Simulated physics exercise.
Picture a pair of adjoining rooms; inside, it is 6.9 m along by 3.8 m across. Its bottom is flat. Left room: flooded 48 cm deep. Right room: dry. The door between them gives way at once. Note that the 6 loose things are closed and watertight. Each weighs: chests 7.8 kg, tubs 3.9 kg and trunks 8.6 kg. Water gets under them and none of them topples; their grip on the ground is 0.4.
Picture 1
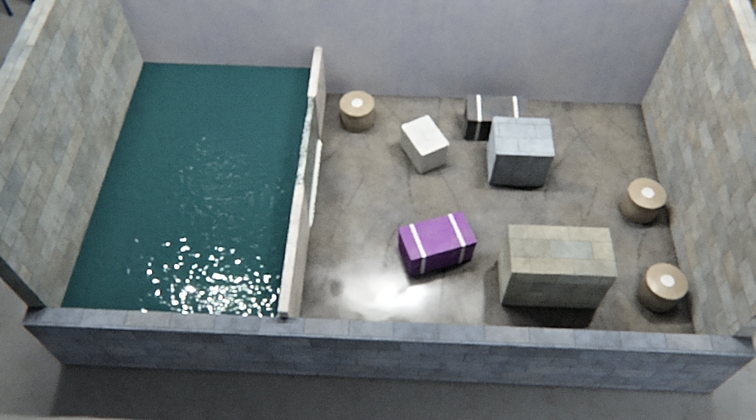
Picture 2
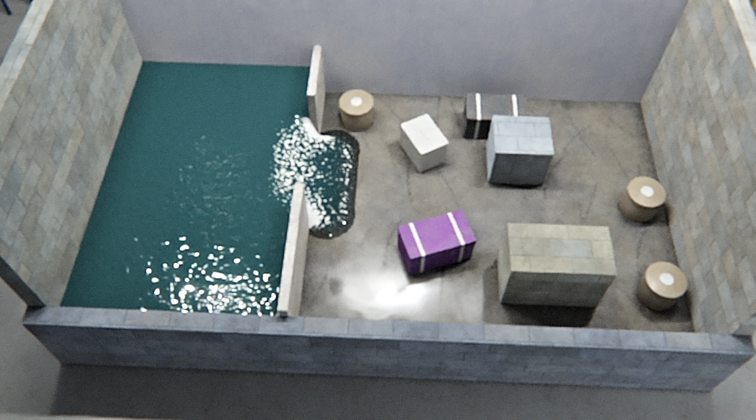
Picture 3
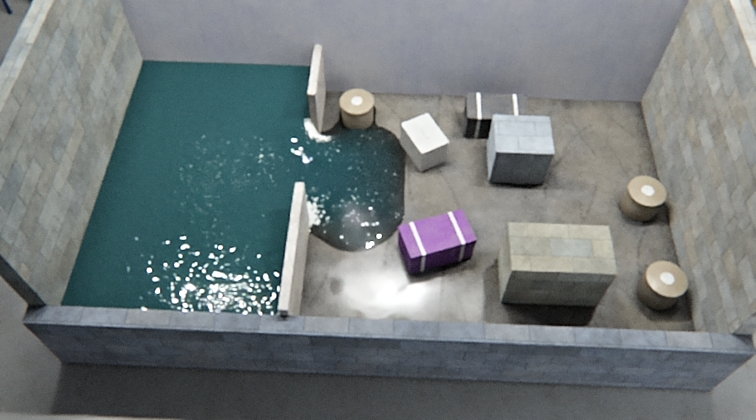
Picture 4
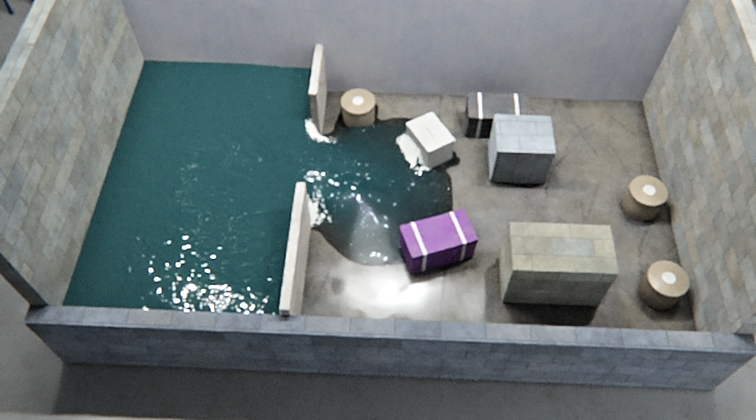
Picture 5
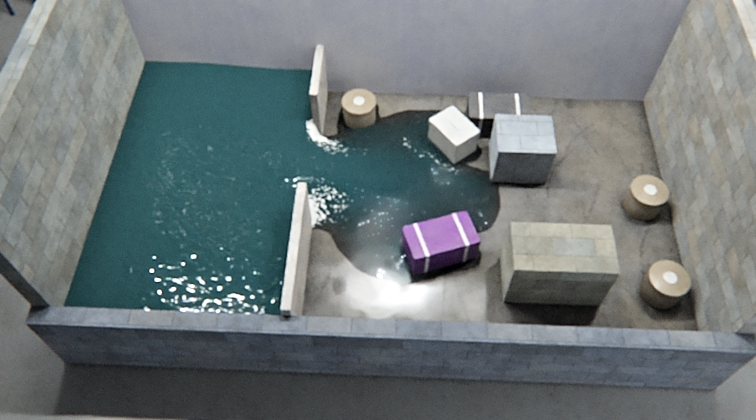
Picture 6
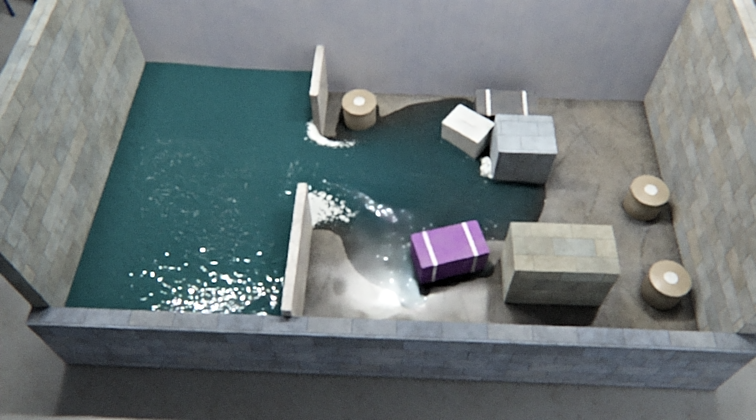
Two adjoining stone-walled rooms are seen from high above at a fixed angle, dark green water filling the left one and the right one dry. On the right floor sit a purple trunk, a dark trunk, a white box, grey and beige blocks and round tan tubs. The dividing wall opens in the middle, water spreads rightward, the white box slides toward the grey block, and the purple trunk shifts slightly right.
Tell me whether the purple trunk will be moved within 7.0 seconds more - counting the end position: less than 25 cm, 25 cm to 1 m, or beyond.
Purple trunk moves a short way.
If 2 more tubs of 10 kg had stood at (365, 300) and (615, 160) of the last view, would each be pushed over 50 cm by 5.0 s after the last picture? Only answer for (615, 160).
Note: Displacement tops the threshold.
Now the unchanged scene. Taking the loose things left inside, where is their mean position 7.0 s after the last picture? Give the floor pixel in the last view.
Centre of the remaining things: Roughly (542, 233).
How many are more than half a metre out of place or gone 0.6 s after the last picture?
I count 3 of them.
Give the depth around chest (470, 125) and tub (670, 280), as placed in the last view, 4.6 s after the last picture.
Depths: Near 16 cm, then near 11 cm.
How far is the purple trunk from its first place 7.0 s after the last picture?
Roughly 60 cm.
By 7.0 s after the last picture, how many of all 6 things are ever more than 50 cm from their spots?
I count 5 of them.
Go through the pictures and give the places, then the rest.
The first picture shows the purple trunk at (437, 235) rests on the ground; water covers 9.2 m2; 0 of 6 have shifted.
The second picture shows the purple trunk at (437, 234) rests on the ground; 10.1 m2 under water; 0 of 6 have shifted.
The third picture shows the purple trunk at (437, 233), on the bottom; 11.2 m2 under water; 0 of 6 have shifted.
The fourth picture shows the purple trunk at (439, 233), on the bottom; 12.3 m2 under water; 1 of 6 have shifted.
The fifth picture shows the purple trunk at (441, 234), on the bottom; 13.4 m2 under water; 1 of 6 have shifted.
The sixth picture shows the purple trunk at (450, 243) rests on the ground, 18 cm from its start; water covers 14.7 m2; 3 of 6 have shifted.
Then, 0.6 s after the last picture the purple trunk is near (468, 283), 0.7 m from its start, aground; 1 afloat.
Then, 2.6 s after the last picture the purple trunk is near (398, 299), 1.0 m from its start, afloat; 5 afloat.
Then, 4.6 s after the last picture the purple trunk is near (347, 243), 1.1 m from its start, afloat; 6 afloat.
Then, 7.0 s after the last picture the purple trunk is near (392, 228), 0.6 m from its start, afloat; 6 afloat.
